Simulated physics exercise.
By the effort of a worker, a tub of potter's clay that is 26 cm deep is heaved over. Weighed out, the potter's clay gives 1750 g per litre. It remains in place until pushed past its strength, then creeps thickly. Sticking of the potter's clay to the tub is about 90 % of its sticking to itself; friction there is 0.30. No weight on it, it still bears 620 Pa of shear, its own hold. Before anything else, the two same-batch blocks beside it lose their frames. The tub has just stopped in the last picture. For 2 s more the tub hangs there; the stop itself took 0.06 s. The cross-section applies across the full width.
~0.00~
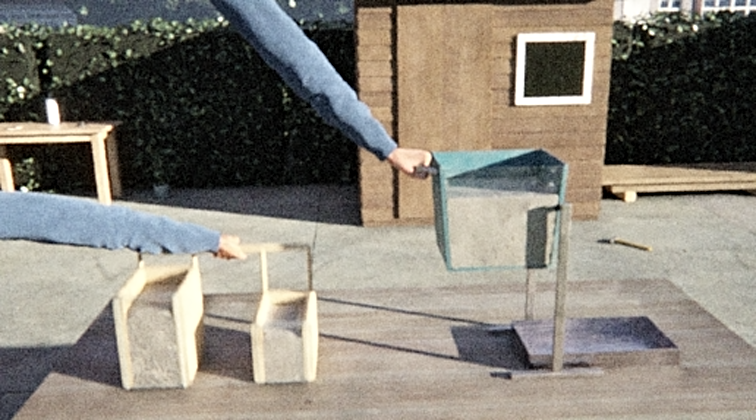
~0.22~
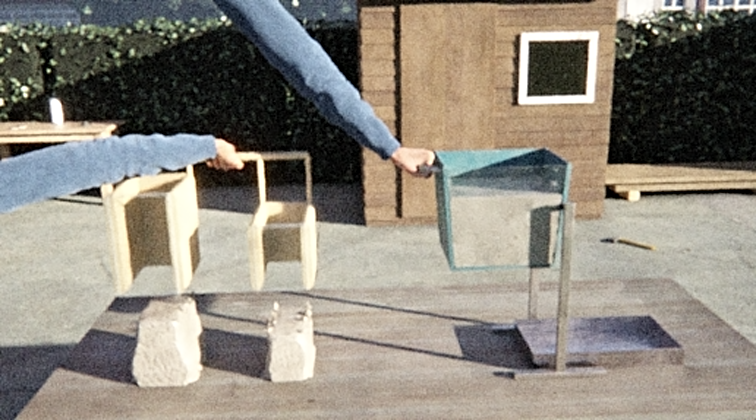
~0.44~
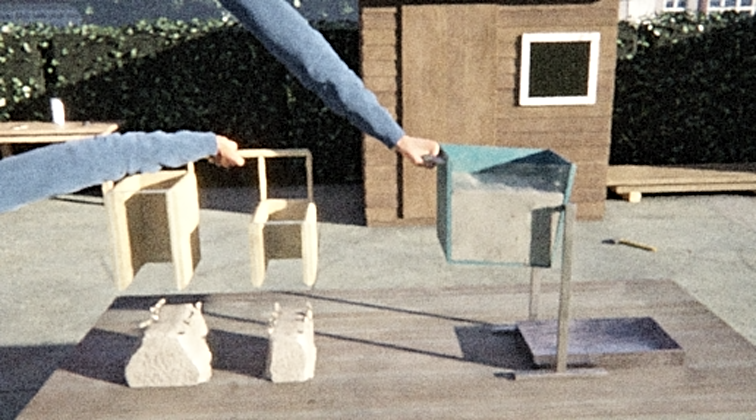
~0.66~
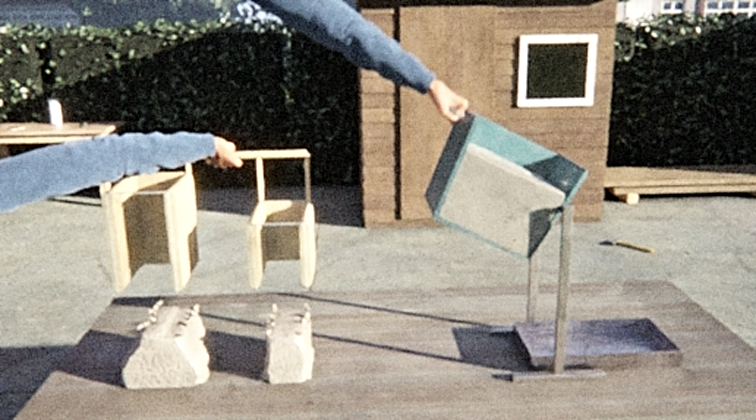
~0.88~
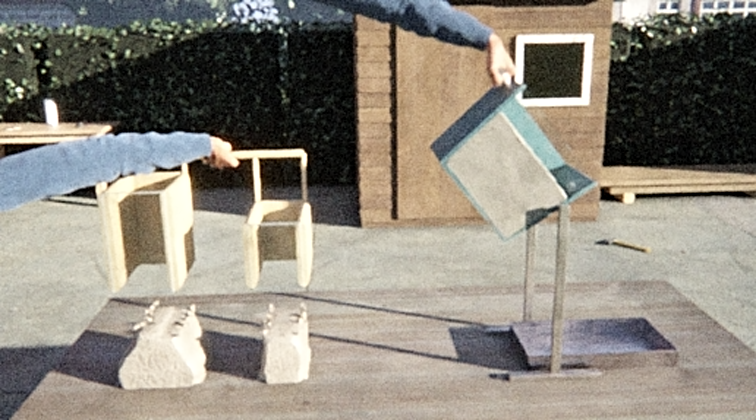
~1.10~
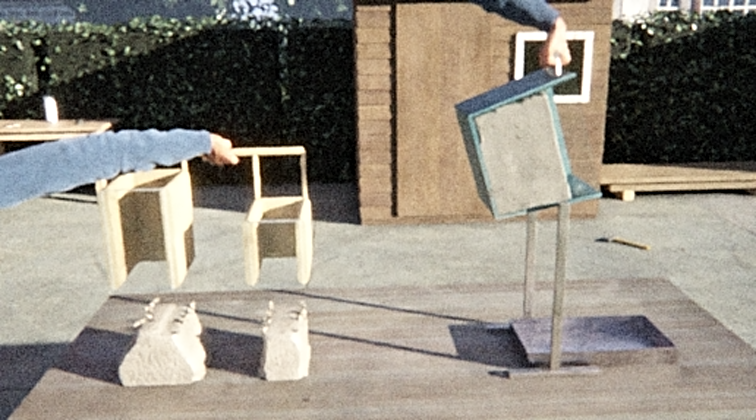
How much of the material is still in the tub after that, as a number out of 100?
About 100 out of 100.
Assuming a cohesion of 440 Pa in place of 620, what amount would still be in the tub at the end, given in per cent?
That comes out at roughly 80 %.
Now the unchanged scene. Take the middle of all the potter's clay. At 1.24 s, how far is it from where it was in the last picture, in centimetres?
Roughly 2 centimetres.
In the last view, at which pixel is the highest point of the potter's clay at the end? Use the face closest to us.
The highest point is near (568, 120) in the last picture.
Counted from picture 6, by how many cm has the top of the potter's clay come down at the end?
6 cm or so.
After 1.24 s, the tub is at 74 degrees and holds 100 %.
After 1.41 s, the tub is at 74 degrees and holds 100 %.
After 1.58 s, the tub is at 74 degrees and holds 100 %.
After 1.75 s, the tub is at 74 degrees and holds 100 %.
After 3.10 s, at the end, the tub is at 74 degrees and holds 100 %.
